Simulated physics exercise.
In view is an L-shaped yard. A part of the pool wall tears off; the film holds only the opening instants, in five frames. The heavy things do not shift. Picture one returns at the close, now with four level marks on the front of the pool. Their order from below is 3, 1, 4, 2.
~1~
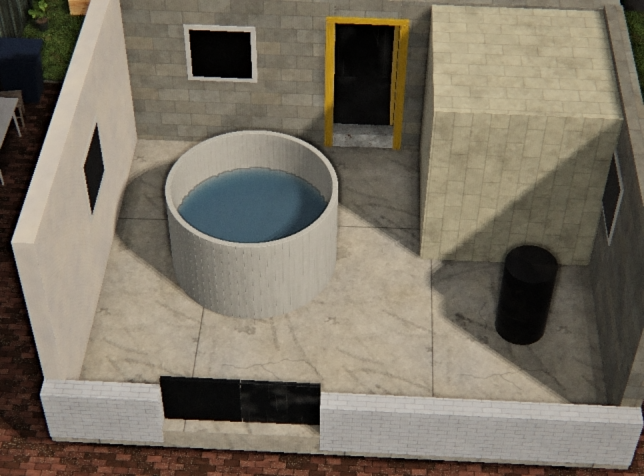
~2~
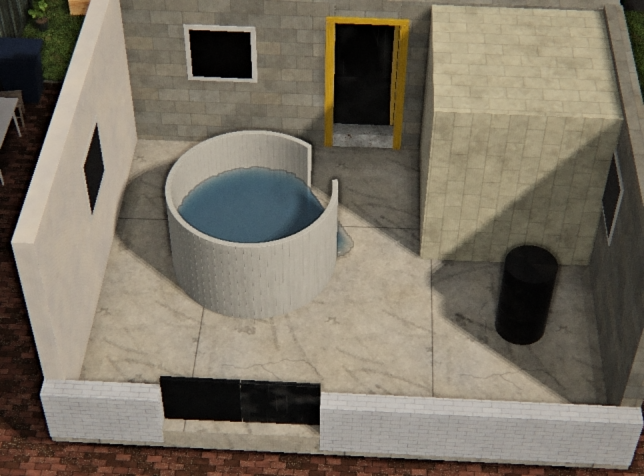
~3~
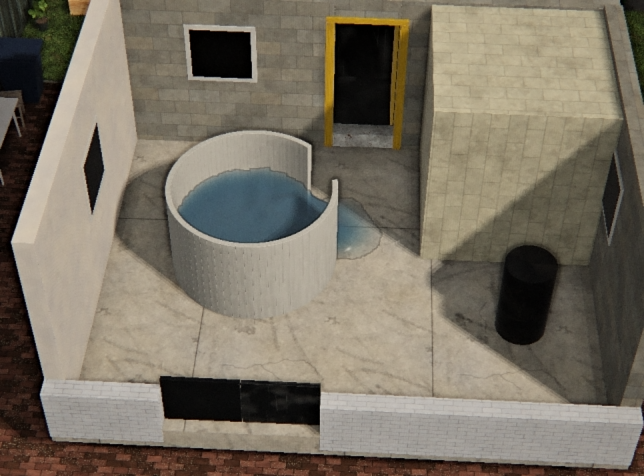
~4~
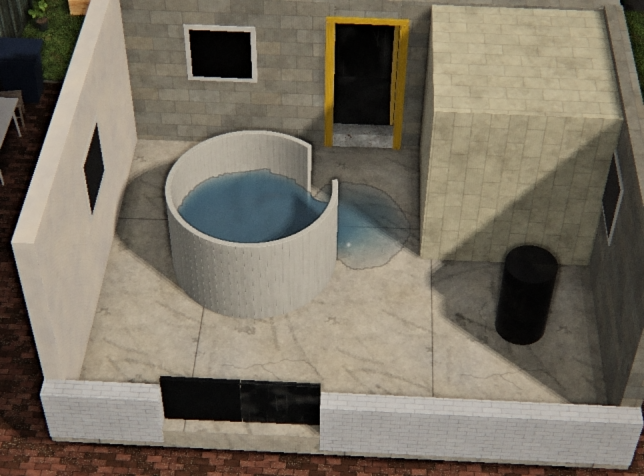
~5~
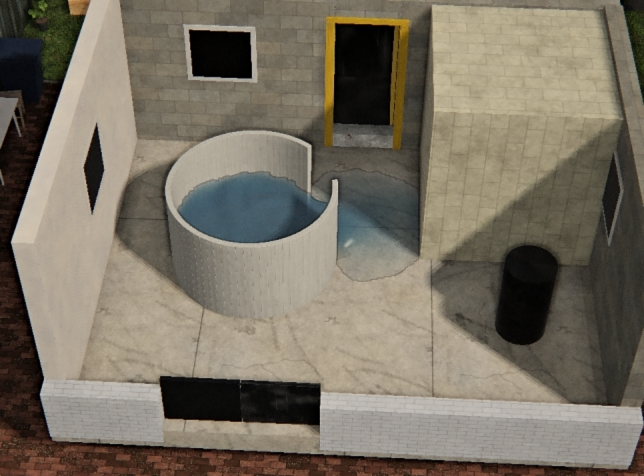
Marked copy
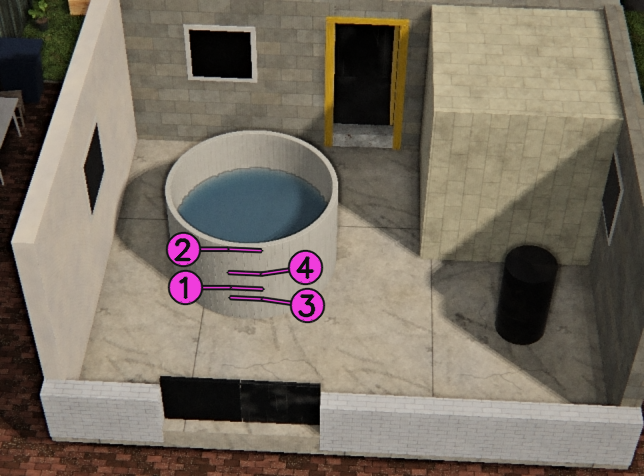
Round white pool opening on its right side in a walled yard, water pouring through the gap and spreading across the pale floor.
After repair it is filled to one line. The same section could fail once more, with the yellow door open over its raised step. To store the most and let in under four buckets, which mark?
1 is the one.
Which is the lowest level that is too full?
That would be 4.
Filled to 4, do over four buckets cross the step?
Yes, that goes wrong.
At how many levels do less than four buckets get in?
Two of the four.
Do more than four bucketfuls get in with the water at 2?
Yes.
On the marked copy, 1 at (246, 288); 2 at (244, 249); 3 at (246, 298); 4 at (245, 273); from the bottom up 3, 1, 4, 2.
For level 1, a bucket or two gets in.
For level 2, dozens of bucketfuls pour in.
For level 3, nothing gets over.
For level 4, about 13 bucketfuls get in.
